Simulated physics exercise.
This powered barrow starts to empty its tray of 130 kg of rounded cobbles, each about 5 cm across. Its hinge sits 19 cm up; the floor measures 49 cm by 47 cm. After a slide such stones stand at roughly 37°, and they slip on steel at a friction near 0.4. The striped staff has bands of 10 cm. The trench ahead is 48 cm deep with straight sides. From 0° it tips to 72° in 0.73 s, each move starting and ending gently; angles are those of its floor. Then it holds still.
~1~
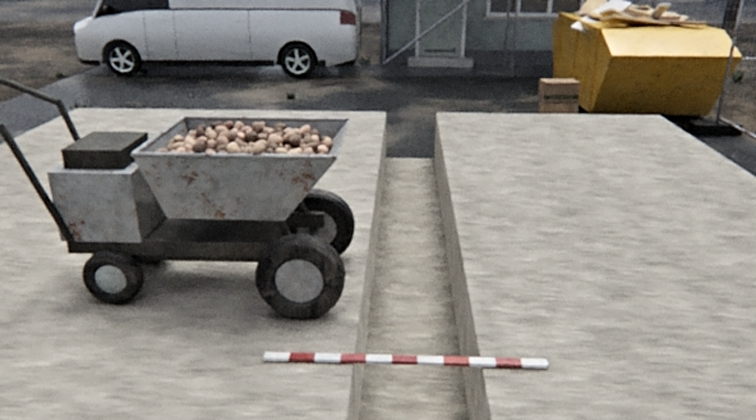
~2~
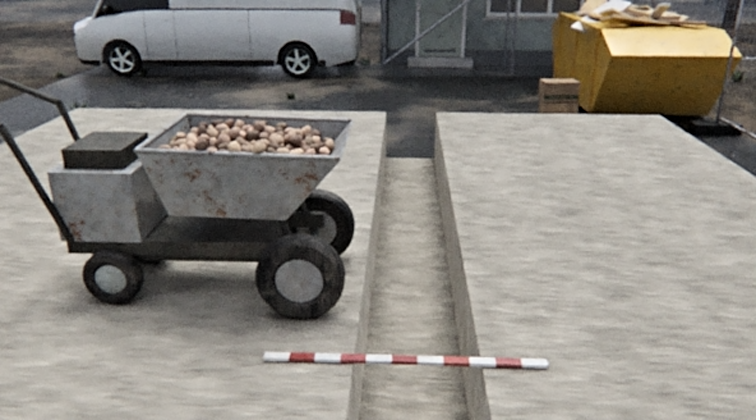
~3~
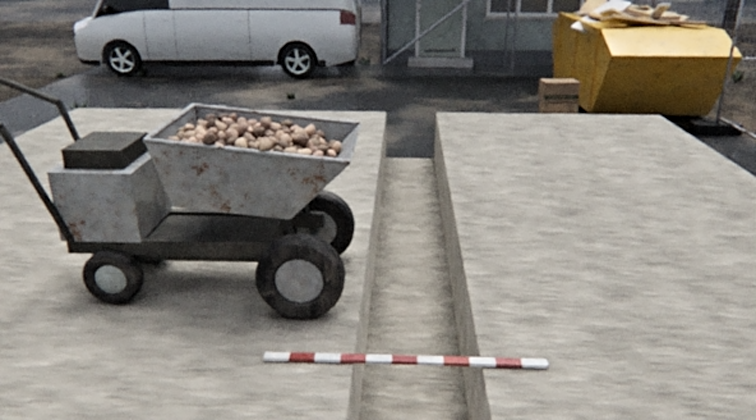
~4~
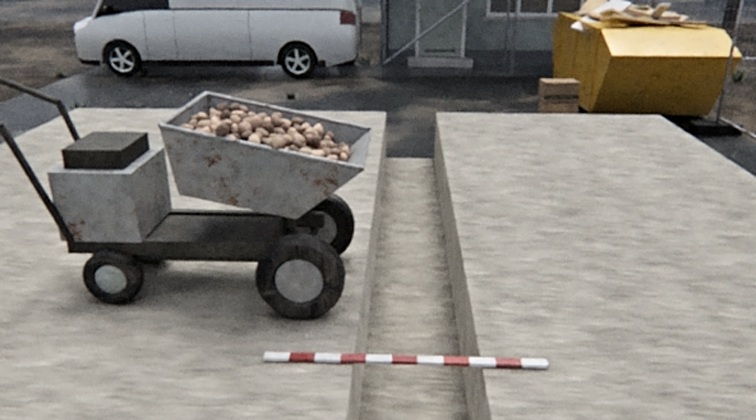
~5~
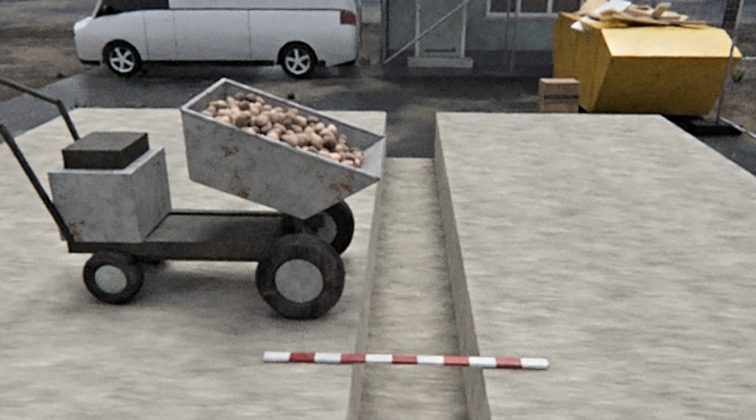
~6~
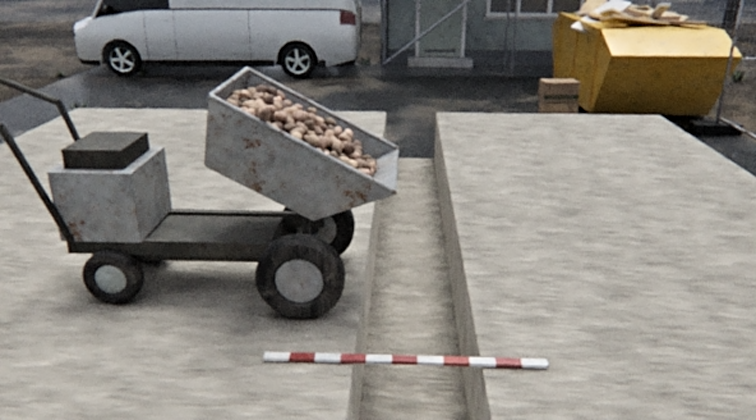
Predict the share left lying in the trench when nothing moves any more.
Close to 39 in a hundred.
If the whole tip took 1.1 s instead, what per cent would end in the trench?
It would be near 50 per cent.
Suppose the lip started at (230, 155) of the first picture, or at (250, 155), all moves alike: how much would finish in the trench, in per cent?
Near 100 per cent from the first place, 100 from the second.
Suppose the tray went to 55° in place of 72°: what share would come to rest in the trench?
It would be near 30 per cent.
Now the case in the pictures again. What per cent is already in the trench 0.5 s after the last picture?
About 10 per cent by then.
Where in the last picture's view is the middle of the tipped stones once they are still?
Their middle is at about (498, 288).
Then, 0.2 s after the last picture the floor is at 61°, 100 % in the tray; the foremost stones are at (428, 223).
Then, 0.5 s after the last picture the floor is at 72°, 59 % in the tray, 12 % in the trench, 29 % past the trench; the foremost stones are at (523, 283).
Then, 0.9 s after the last picture the floor is at 72°, 16 % in the tray, 25 % in the trench, 60 % past the trench; the foremost stones are at (685, 290).
Then, 2.8 s after the last picture the floor is at 72°, 0 % in the tray, 39 % in the trench, 61 % past the trench; the foremost stones are past the picture's edge.
